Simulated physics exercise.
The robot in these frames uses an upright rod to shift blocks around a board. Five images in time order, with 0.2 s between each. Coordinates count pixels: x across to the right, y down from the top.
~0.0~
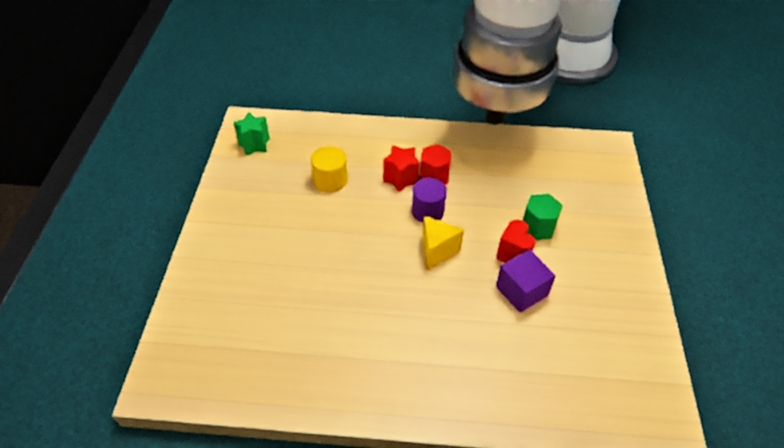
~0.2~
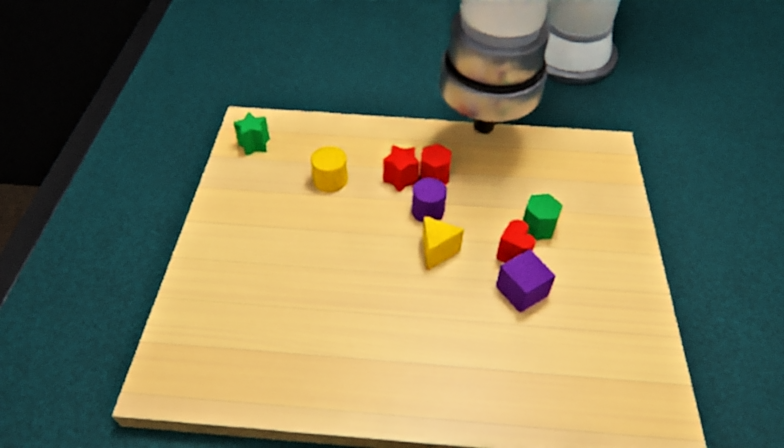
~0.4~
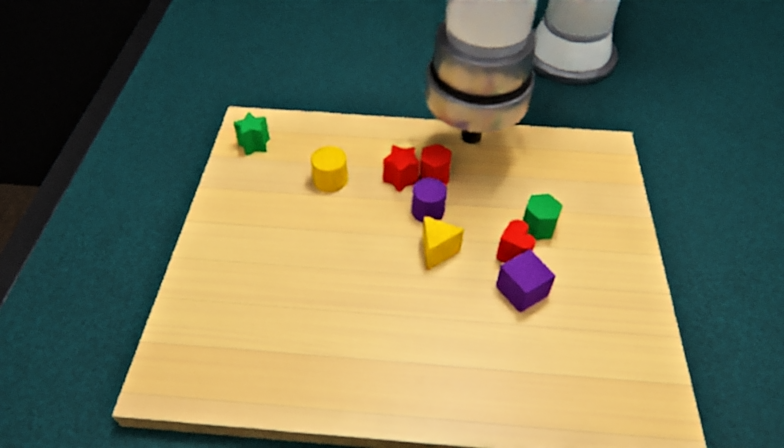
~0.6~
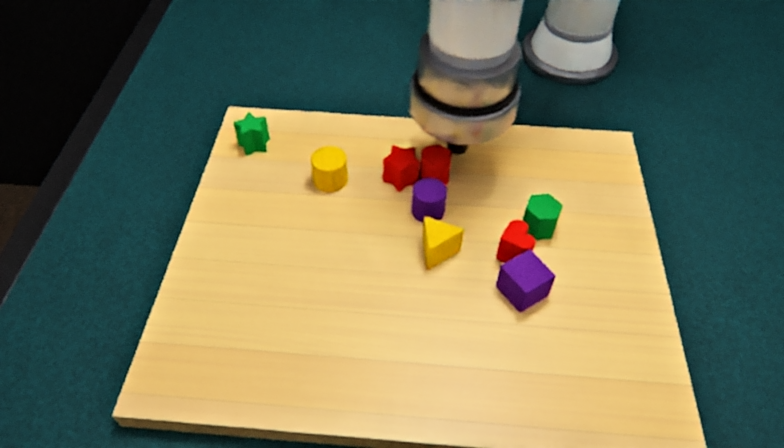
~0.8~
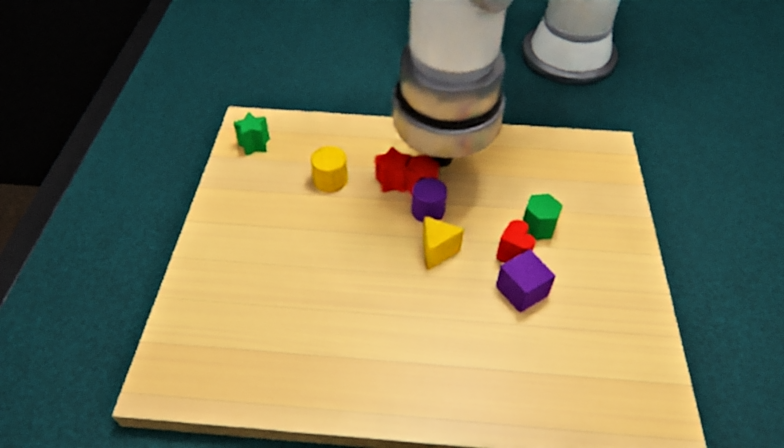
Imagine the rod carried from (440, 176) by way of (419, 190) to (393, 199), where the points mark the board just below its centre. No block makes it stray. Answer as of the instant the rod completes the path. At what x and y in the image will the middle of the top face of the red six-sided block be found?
At pixel (373, 190).
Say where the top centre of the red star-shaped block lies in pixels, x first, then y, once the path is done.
Its top middle will sit at (372, 162).
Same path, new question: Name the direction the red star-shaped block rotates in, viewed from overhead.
It twists clockwise.
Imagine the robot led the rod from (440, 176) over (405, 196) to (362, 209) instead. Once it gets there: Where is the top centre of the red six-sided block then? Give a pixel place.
In the picture, it is at (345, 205).
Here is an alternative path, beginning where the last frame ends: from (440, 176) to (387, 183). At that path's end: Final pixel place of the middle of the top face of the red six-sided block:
At the end it should sit near (396, 180).
What follows on the original path. Halfway along, rod (420, 174); red star-shaped block (380, 162), turned 35° clockwise; red six-sided block (399, 179); purple round block (427, 195).
At the end, rod (393, 183); yellow round block not moved; red star-shaped block (372, 162), turned 70° clockwise; red six-sided block (373, 190); purple round block (427, 195).
